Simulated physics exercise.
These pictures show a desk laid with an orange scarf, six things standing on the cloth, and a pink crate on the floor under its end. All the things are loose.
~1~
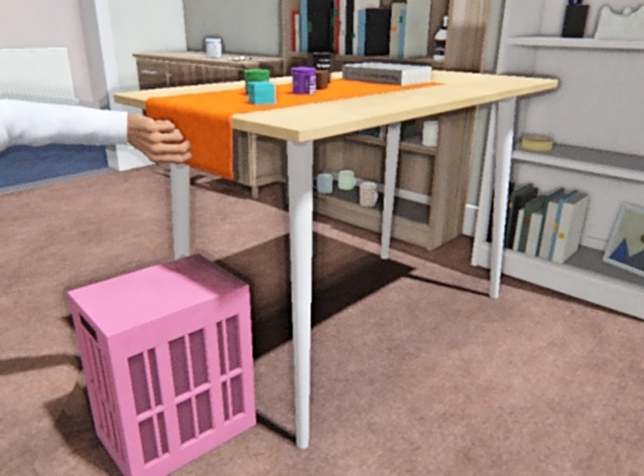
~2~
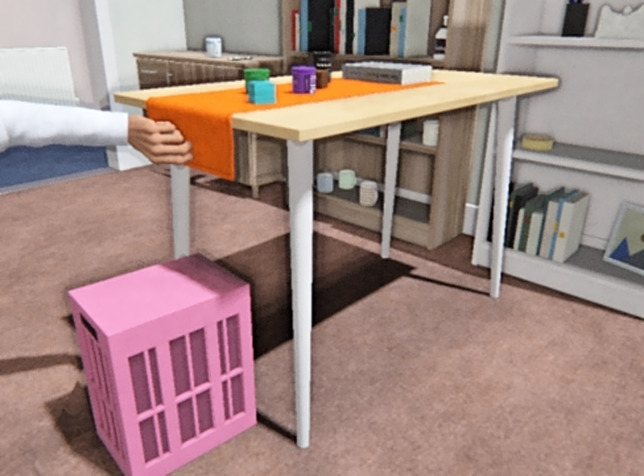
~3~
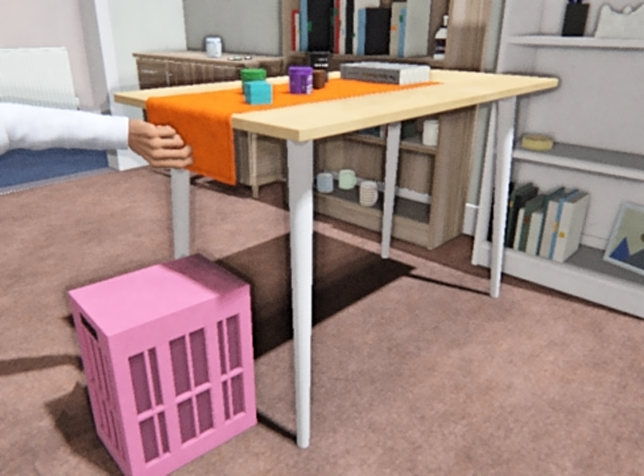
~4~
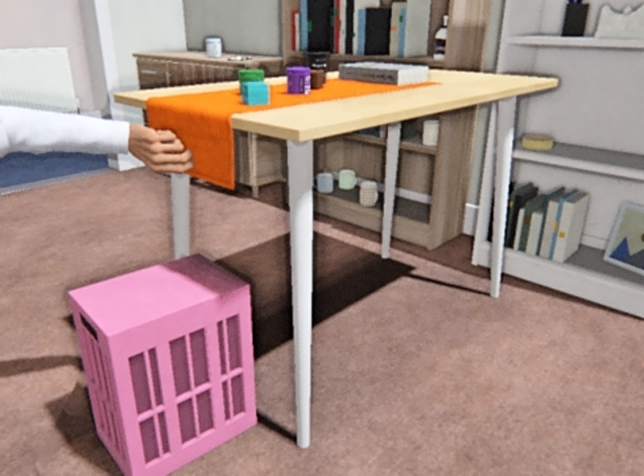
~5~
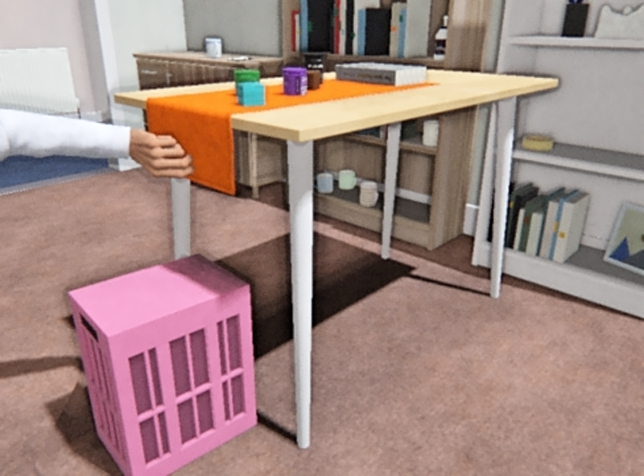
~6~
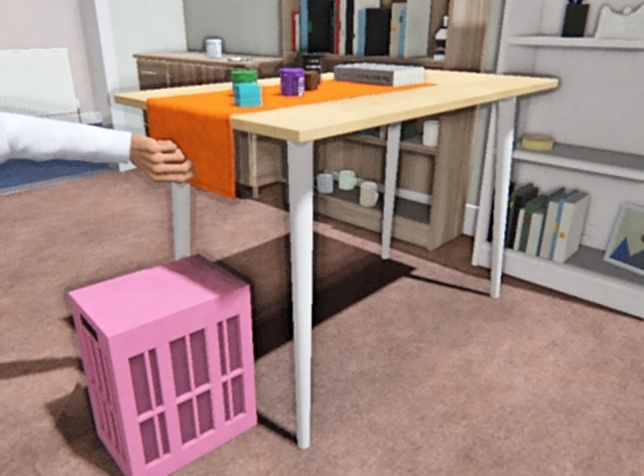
A hand at the left slowly drew an orange cloth down over the end of a desk above a pink crate, and the small colourful things standing on it shifted slightly left along with it.
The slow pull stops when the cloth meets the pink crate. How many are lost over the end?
The answer is two.
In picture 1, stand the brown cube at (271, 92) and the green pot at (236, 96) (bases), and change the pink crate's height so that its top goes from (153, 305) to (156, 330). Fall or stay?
The brown cube falls; the green pot goes over.
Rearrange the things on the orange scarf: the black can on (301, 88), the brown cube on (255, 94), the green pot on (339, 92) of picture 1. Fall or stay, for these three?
The black can remains up, the brown cube is carried off, the green pot stays on.
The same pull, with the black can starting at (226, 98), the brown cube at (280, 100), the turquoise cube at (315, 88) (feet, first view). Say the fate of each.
The black can tumbles off; the brown cube is carried off; the turquoise cube keeps its place on top.
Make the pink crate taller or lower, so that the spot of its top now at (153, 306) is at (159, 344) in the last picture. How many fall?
In that case 3.
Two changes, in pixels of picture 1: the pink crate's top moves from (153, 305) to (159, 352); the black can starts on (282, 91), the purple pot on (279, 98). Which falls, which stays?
The black can drops off; the purple pot tumbles off.
Soon after, hem near (195, 234); turquoise cube gone.
After that, hem on the crate; turquoise cube and green pot gone.
In the end, hem on the crate; turquoise cube and green pot gone. Over the edge go two.
